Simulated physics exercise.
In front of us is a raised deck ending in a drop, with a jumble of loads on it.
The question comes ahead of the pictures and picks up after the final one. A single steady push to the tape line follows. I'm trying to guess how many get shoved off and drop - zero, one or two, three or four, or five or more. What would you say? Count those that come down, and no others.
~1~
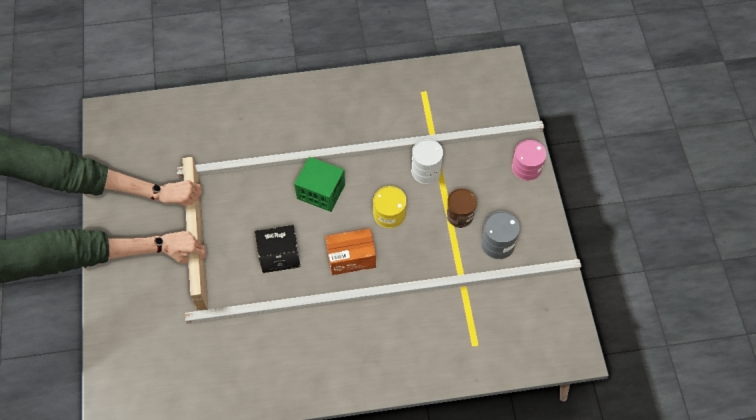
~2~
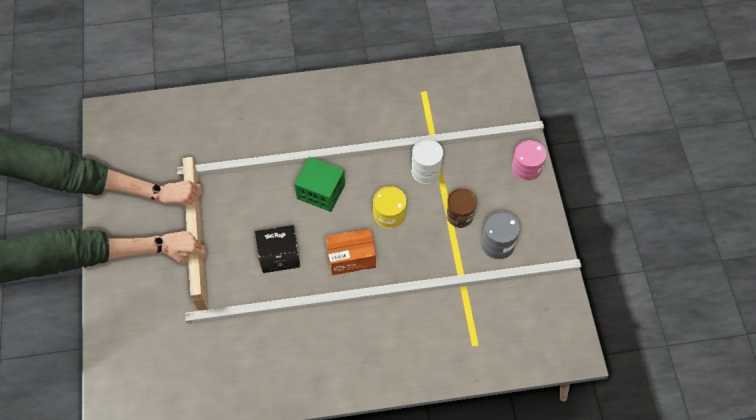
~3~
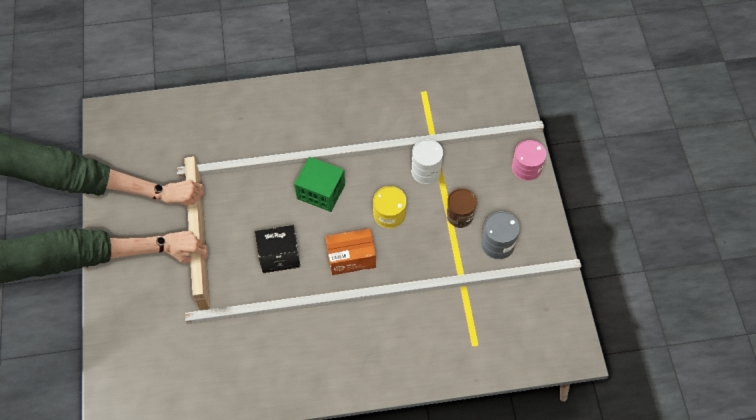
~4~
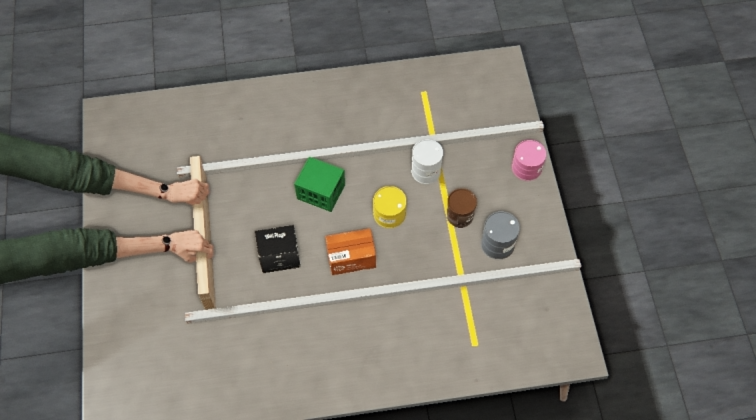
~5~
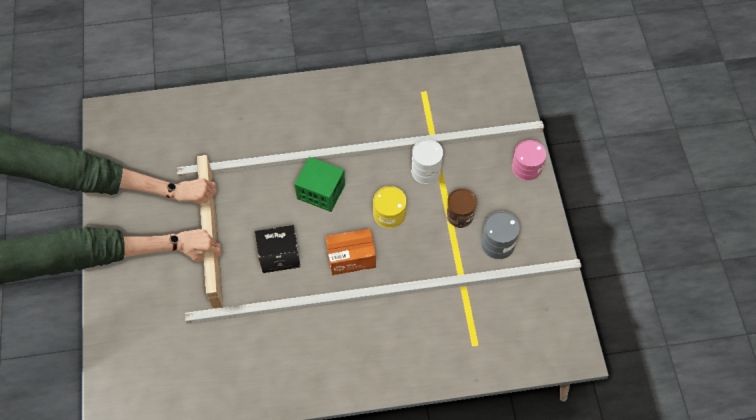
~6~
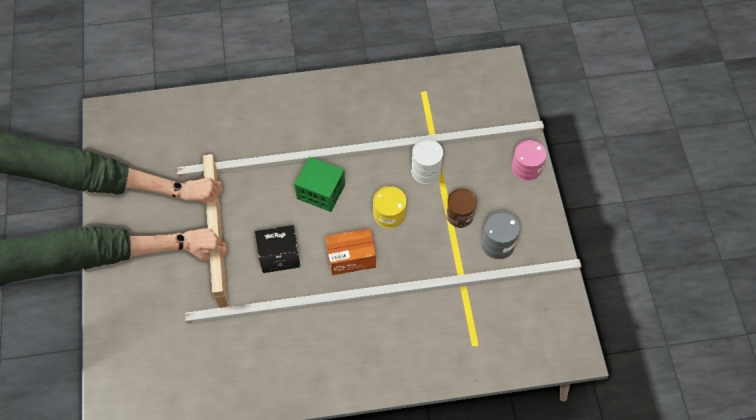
I would say zero.
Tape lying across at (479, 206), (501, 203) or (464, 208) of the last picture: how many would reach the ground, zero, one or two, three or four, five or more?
Taking the places in the order asked: Either one or two, then one or two, then not one.
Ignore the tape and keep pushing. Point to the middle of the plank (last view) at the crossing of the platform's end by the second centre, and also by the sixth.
Near (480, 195) first, near (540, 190) second.
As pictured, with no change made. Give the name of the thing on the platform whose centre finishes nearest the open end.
It's the grey canister.
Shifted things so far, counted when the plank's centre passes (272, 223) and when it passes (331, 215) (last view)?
At that stage 1; at the next, 3.
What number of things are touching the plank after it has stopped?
It's touching 3 at the end.
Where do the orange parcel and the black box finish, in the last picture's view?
In the last picture, roughly (516, 233) and (472, 224).
Soon after, none off yet; pink canister at rest near (529, 160); grey canister at rest near (500, 236); brown pail at rest near (461, 209).
In the end, the number that fall off is zero.
